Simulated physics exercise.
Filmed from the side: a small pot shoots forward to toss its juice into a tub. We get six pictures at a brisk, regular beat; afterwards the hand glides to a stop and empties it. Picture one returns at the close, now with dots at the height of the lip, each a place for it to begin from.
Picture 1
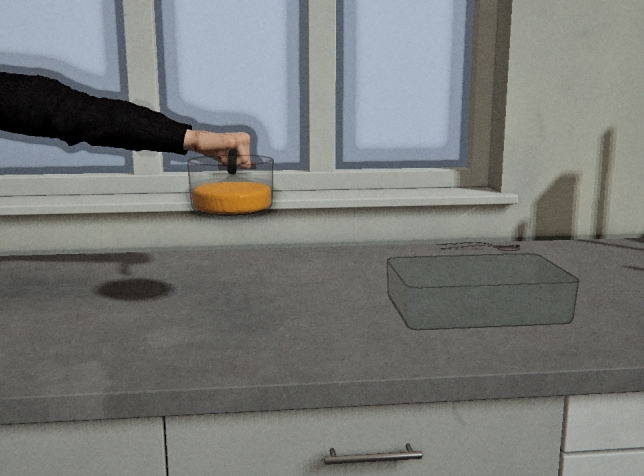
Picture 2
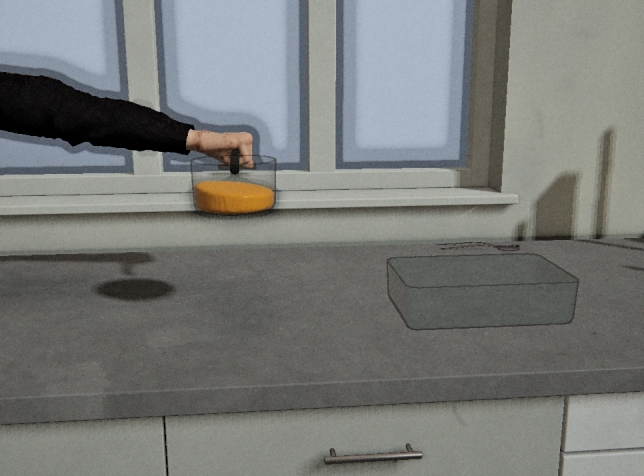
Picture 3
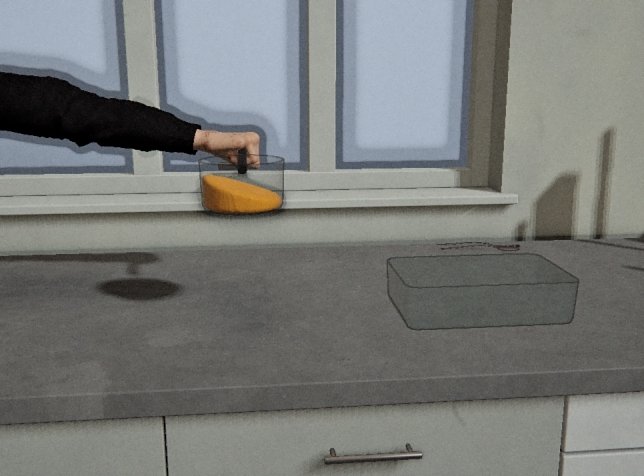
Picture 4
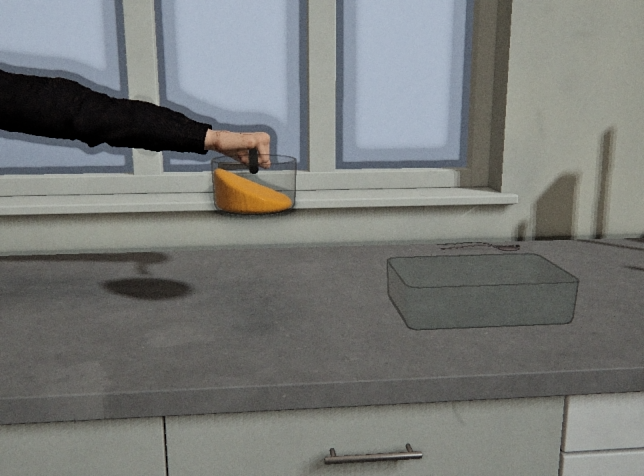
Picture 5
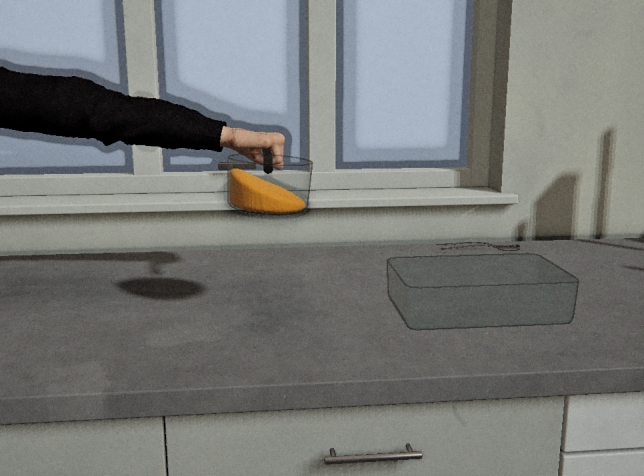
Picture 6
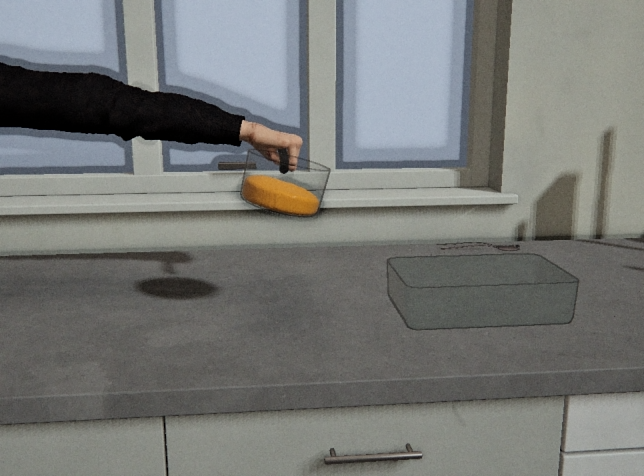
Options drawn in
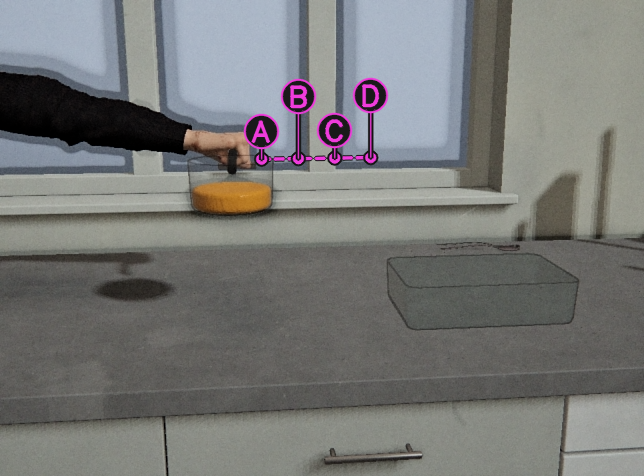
A hand in a black sleeve carried a small clear pot of orange juice rightward above a gray counter toward a clear tub, the juice sloshing up the left side before the pot tilted slightly.
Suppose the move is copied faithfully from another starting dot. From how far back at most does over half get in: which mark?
Take B.
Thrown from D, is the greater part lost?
No.
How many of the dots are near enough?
Three of the four.
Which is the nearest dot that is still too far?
It is A.
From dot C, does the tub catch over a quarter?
Yes.
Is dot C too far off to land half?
No.
In magenta, A at (261, 159); B at (298, 158); C at (334, 158); D at (370, 157).
Choosing A, about 36 % lands in the tub, 57 % falls short and 7 % goes beside or beyond.
Choosing B, about 66 % lands in the tub, 26 % falls short and 8 % goes beside or beyond.
Choosing C, about 82 % lands in the tub, 3 % falls short and 15 % goes beside or beyond.
Choosing D, about 86 % lands in the tub, 6 % falls short and 8 % goes beside or beyond.
